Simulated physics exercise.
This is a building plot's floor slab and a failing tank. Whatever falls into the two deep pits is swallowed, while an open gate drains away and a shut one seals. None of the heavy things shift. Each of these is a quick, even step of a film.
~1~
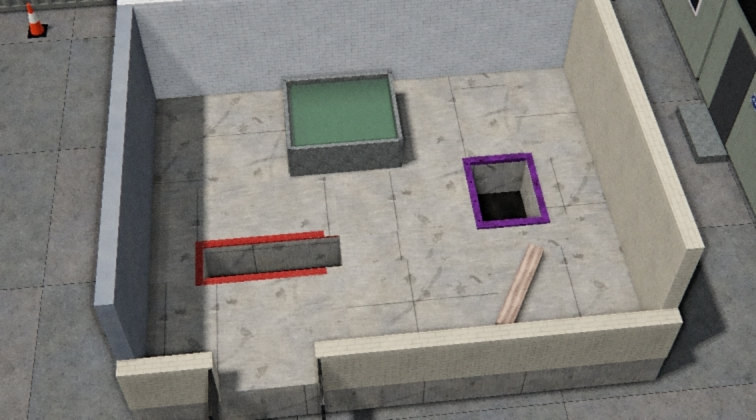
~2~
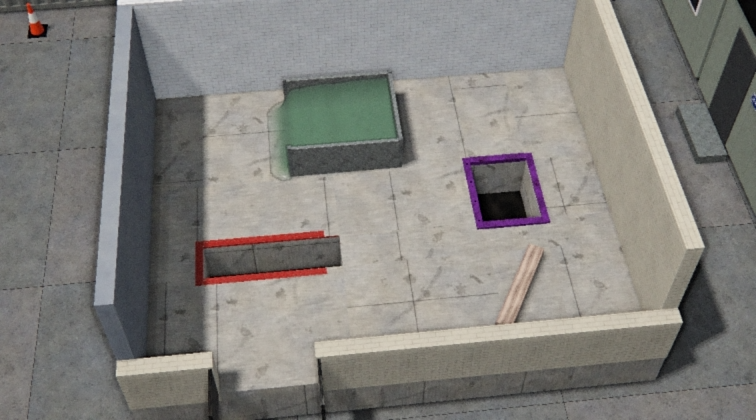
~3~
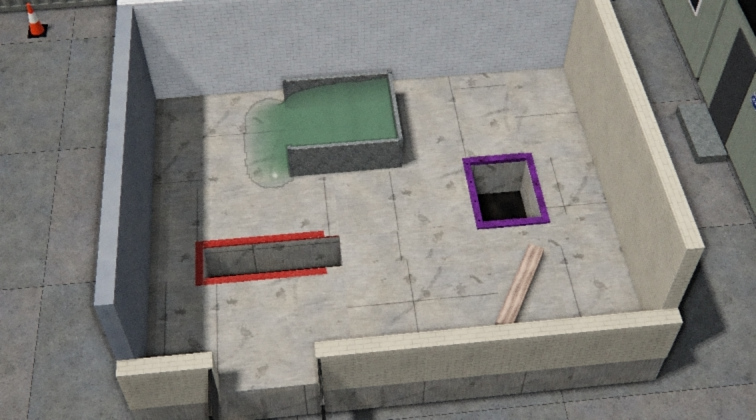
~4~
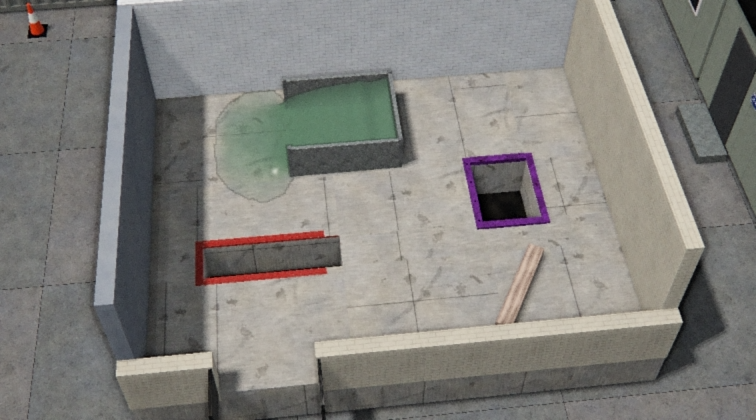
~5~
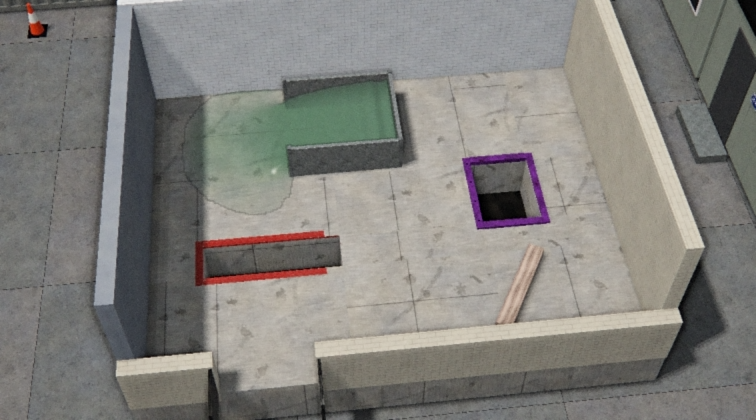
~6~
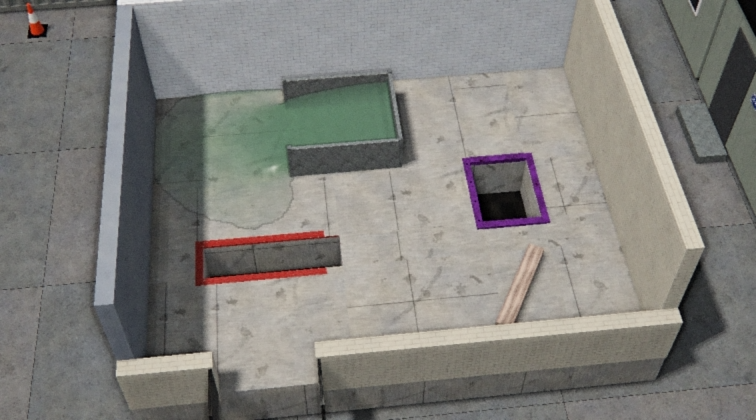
A grey-walled tank of green water stands near the back of a walled concrete floor slab, seen from high above by a still camera. A purple-edged square pit lies to the right, a red-edged trench at the lower left, and a pale plank near the front wall. Water pours from the tank's open left side and spreads left and forward in a thin, rounded, pale green sheet.
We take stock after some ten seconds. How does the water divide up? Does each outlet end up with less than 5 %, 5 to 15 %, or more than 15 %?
In the end the gate gets five to fifteen per cent. The red pit gets in excess of fifteen per cent. The purple pit gets shy of five per cent.
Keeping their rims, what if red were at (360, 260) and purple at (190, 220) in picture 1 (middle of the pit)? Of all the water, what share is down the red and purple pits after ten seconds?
Red 8%, purple 35%.
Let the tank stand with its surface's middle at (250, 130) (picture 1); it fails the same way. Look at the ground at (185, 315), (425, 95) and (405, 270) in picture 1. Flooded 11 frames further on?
Spot one wetted, spot two unwetted, spot three unwetted.
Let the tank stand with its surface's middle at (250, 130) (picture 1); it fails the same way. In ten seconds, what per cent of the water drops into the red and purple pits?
Roughly, in per cent: Red 15, purple 0.
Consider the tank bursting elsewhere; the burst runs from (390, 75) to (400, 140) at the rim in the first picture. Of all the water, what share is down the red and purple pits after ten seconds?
Near enough: Red 2 percent, purple 20 percent.
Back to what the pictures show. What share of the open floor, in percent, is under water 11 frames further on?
Some 20 in a hundred.
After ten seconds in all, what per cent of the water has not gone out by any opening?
The share not yet gone is roughly 54 percent.
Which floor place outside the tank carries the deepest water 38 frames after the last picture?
Approximate pixel: (146, 385).
A moment on, water covers 20 % of the floor; the gate 0 %, the red pit 0 %, the purple pit 0 %.
Next, water covers 20 % of the floor; the gate 0 %, the red pit 1 %, the purple pit 0 %.
Then, water covers 30 % of the floor; the gate 1 %, the red pit 6 %, the purple pit 0 %.
Later, water covers 50 % of the floor; the gate 6 %, the red pit 23 %, the purple pit 0 %.
In the end, water covers 65 % of the floor; the gate 9 %, the red pit 36 %, the purple pit 0 %.
